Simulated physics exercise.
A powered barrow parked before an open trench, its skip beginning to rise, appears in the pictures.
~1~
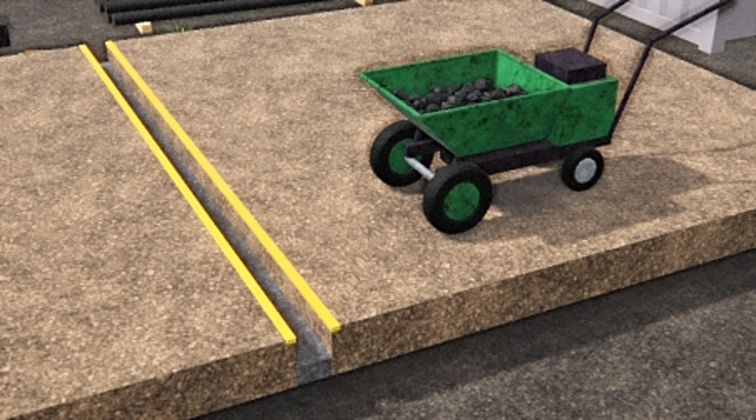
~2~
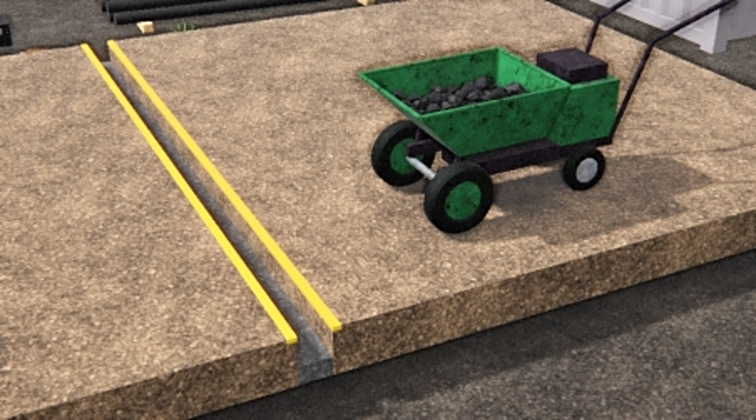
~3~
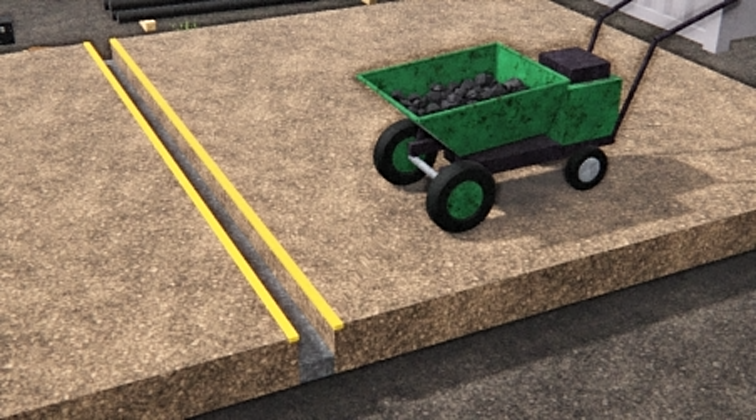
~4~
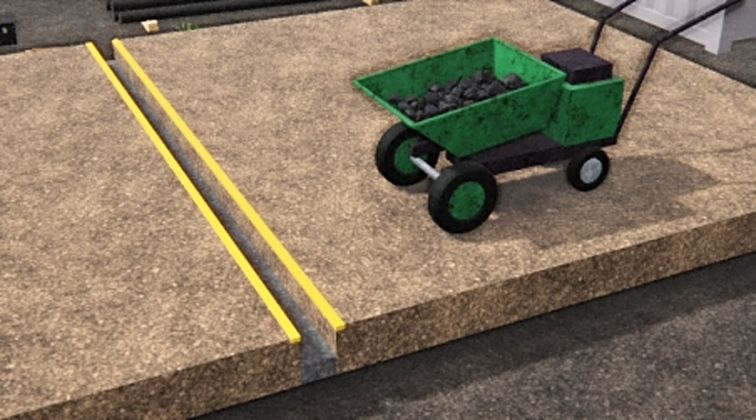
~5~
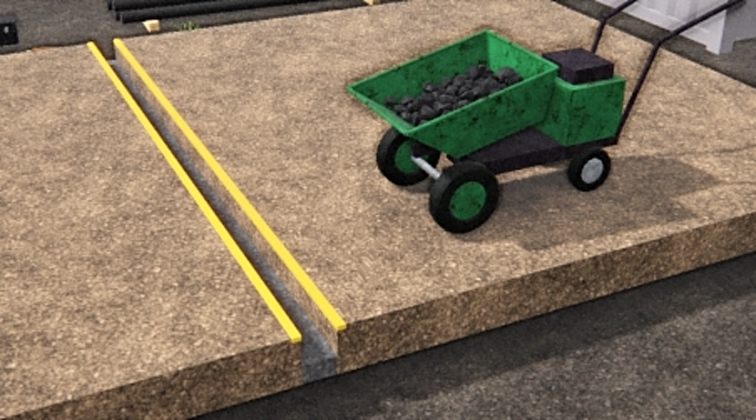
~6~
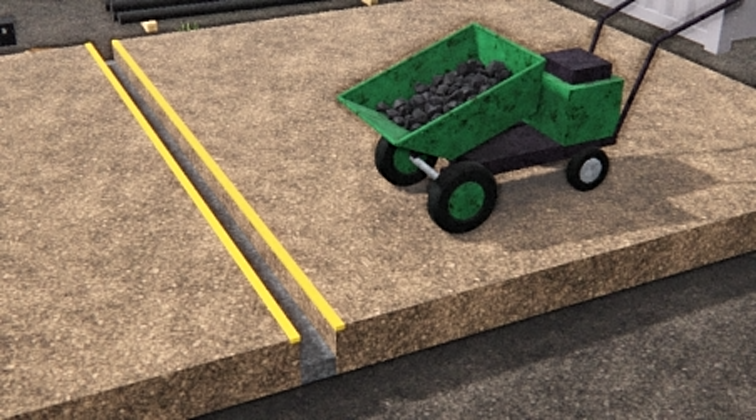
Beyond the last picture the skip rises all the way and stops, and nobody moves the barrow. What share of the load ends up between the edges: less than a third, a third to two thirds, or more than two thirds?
Less than a third.
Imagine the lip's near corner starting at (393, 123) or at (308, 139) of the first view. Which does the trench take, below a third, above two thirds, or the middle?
Place one, one to two thirds; place two, under a third.
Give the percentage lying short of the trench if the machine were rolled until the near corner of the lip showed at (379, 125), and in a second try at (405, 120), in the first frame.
Position 1 near 20 %, position 2 near 40 %.
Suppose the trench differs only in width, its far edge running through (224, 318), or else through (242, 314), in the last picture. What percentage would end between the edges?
I'd say some 10 in a hundred, followed by 10 in a hundred.
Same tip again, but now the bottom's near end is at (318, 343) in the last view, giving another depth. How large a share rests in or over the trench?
Some 10 per cent.
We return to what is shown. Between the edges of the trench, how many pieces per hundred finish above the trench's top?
Estimate: Close to 0 in a hundred.
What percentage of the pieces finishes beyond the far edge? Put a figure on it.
Result: Close to 0 %.
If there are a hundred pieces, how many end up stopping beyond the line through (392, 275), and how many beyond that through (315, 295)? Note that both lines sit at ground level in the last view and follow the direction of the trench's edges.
In turn 70 and 10 in a hundred.
Shortly afterwards, skip tipped steeply; the whole lot in the skip.
Next, skip tipped right over; near two thirds in the skip; near a quarter short of the trench.
Some moments later, skip tipped right over; near a third in the skip; near half short of the trench; a little in or heaped over the trench.
In the end, skip tipped right over; near a third in the skip; near half short of the trench; a little in or heaped over the trench; none at all beyond it.
